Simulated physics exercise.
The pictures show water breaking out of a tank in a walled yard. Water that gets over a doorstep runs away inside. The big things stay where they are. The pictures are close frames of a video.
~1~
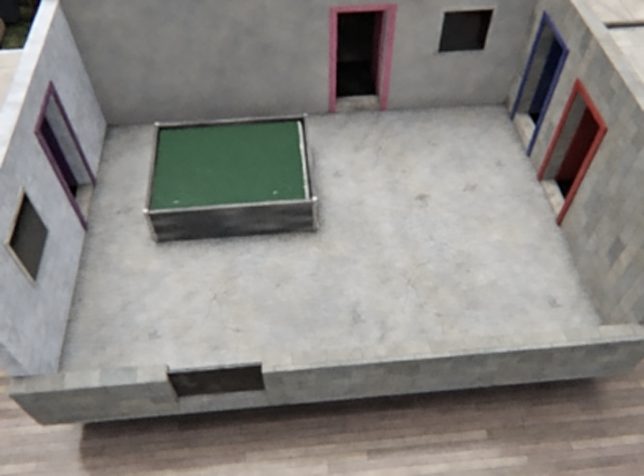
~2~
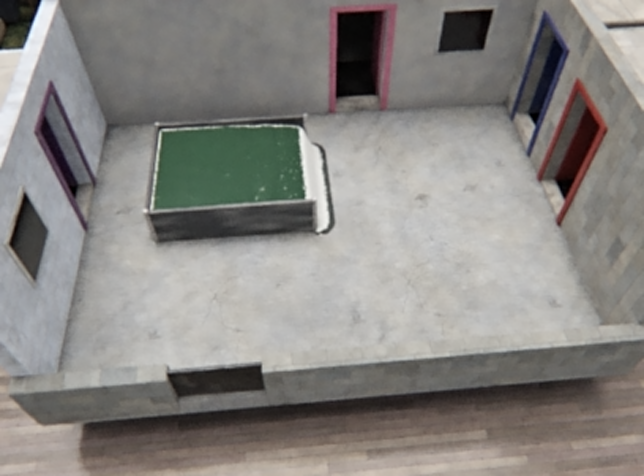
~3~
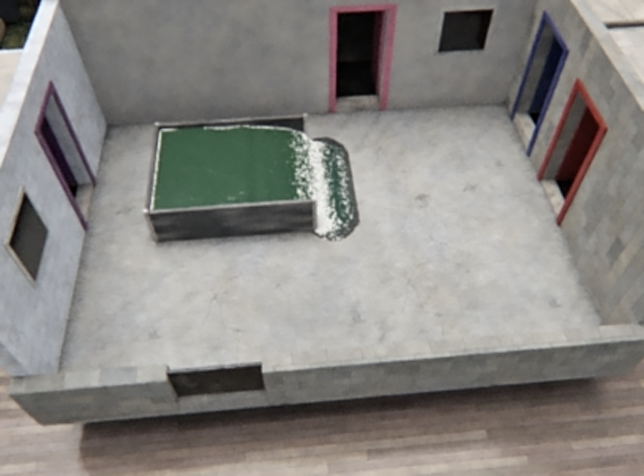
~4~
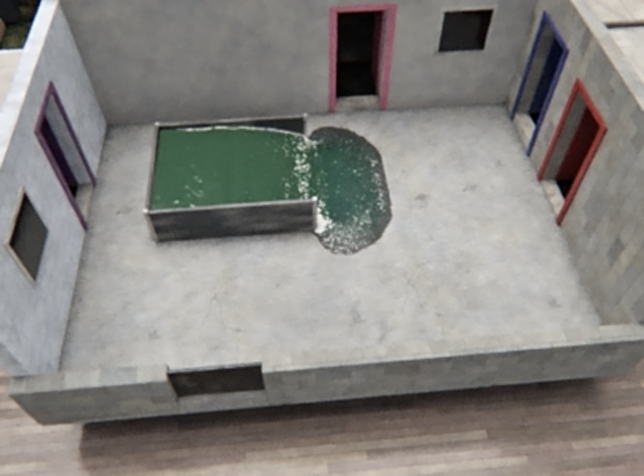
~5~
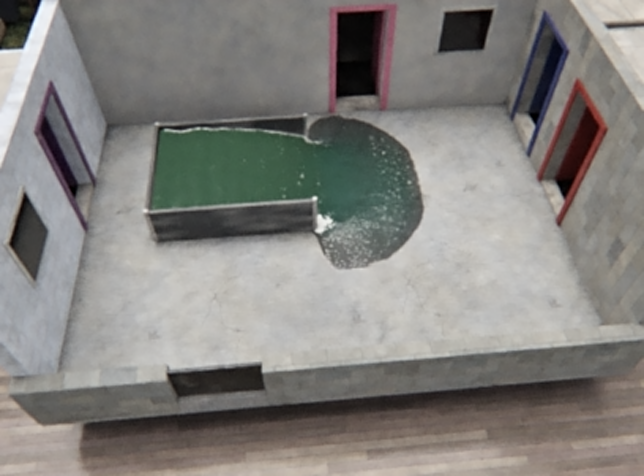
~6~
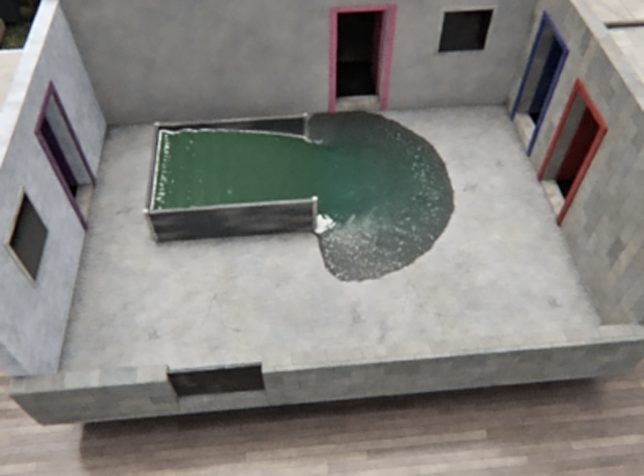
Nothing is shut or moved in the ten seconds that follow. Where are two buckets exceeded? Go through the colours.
In the end: The red door floods; the blue door floods; the pink door holds within the limit; the purple door holds within the limit.
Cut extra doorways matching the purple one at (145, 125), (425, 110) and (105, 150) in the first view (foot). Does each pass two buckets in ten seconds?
In that order: Keeps below it, passes that mark, lets less in.
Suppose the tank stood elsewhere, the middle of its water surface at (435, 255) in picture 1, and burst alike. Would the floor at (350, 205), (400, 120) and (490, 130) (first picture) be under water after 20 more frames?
As listed: Not flooded, wet, awash.
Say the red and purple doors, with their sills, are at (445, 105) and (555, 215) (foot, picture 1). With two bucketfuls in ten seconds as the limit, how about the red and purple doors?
One by one: The red door passes that mark, the purple door takes more.
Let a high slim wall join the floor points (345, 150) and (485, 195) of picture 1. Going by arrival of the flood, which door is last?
The purple one.
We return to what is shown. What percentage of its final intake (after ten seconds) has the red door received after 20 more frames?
Close to 55 %.
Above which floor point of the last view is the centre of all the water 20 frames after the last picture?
Roughly at (407, 192).
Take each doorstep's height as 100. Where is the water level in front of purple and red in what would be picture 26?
About 0 and 410 per cent.
A moment on, water covers 40 % of the floor; the red door under two buckets in, the blue door wet at the sill, nothing in, the pink door wet at the sill, nothing in, the purple door not reached.
Next, water covers 50 % of the floor; the red door far over two buckets in, the blue door under two buckets in, the pink door wet at the sill, nothing in, the purple door not reached.
Then, water covers 50 % of the floor; the red door far over two buckets in, the blue door far over two buckets in, the pink door wet at the sill, nothing in, the purple door not reached.
Later, water covers 65 % of the floor; the red door far over two buckets in, the blue door far over two buckets in, the pink door wet at the sill, nothing in, the purple door not reached.
In the end, water covers 95 % of the floor; the red door far over two buckets in, the blue door far over two buckets in, the pink door wet at the sill, nothing in, the purple door wet at the sill, nothing in.
